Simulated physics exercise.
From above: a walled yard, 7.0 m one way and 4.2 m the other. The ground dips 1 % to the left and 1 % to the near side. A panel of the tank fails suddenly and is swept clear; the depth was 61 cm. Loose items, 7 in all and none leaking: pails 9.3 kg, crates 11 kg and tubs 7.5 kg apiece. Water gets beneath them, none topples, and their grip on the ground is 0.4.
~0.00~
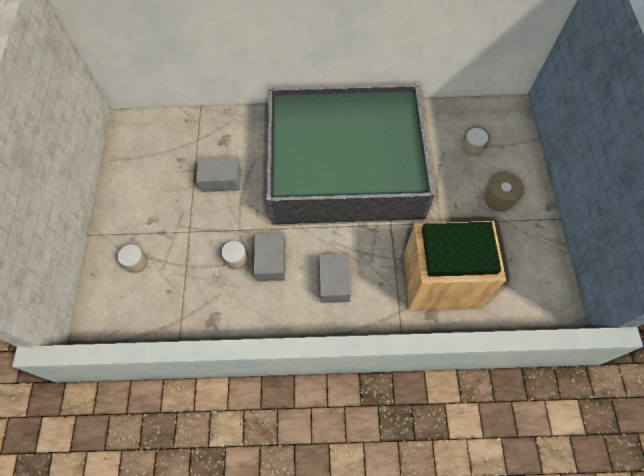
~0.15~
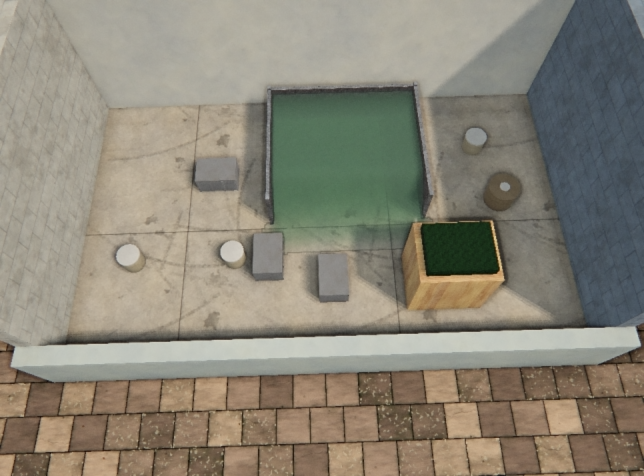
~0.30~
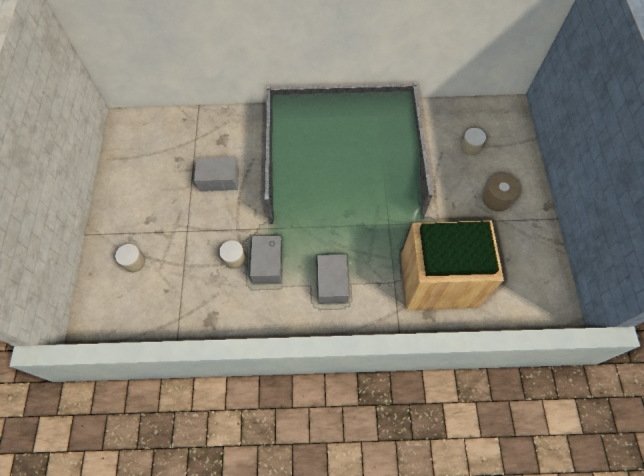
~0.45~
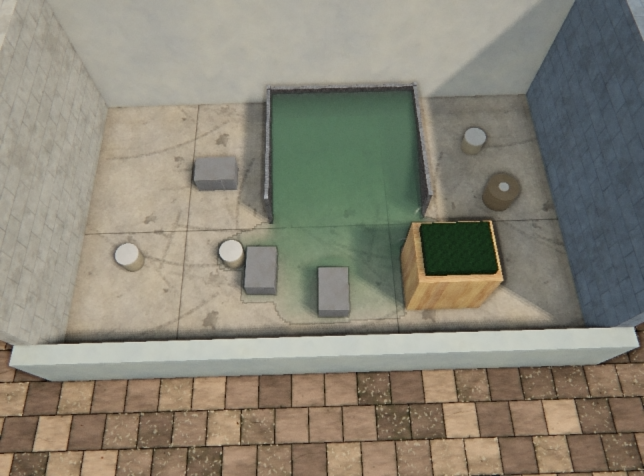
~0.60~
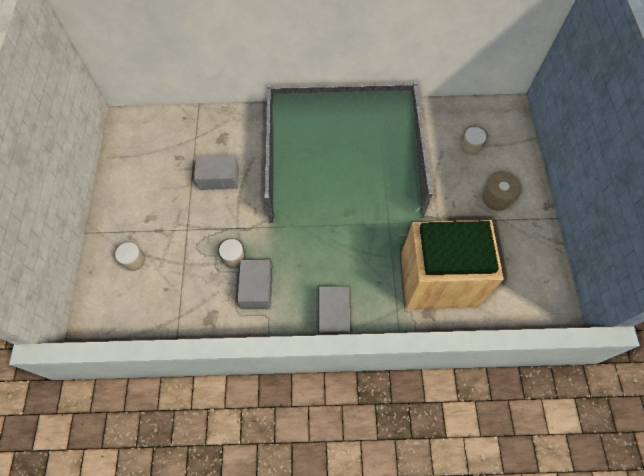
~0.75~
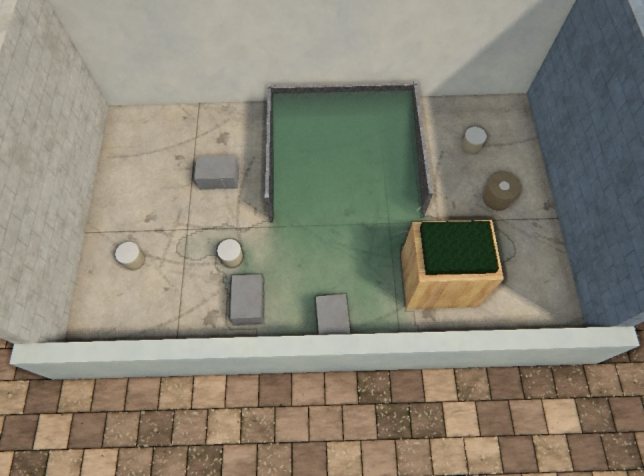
Walled yard from above, a tank's near panel vanishing, green water spreading across the floor and two grey blocks sliding nearer.
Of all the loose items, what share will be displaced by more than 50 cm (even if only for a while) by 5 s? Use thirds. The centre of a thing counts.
It is at least two thirds.
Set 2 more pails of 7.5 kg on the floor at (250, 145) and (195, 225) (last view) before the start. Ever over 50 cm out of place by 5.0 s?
In that order: Under, less.
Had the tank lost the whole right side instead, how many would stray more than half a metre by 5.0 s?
Then 3.
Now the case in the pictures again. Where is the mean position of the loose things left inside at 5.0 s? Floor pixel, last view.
Around (258, 149).
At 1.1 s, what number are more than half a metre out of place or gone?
2 of them.
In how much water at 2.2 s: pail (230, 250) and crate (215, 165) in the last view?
About 3 and 0 cm.
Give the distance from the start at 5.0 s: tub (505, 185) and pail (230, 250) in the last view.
In that order: 200 cm, 80 cm.
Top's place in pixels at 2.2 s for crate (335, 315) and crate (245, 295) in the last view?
Near (261, 309) and (94, 277).
After 1.1 s 2 of 7 are over 50 cm from their spots; 1 afloat.
After 2.2 s 3 of 7 are over 50 cm from their spots; 1 afloat.
After 3.5 s 5 of 7 are over 50 cm from their spots; 2 afloat.
After 5.0 s 6 of 7 are over 50 cm from their spots, and 6 have been at some point; 5 afloat.
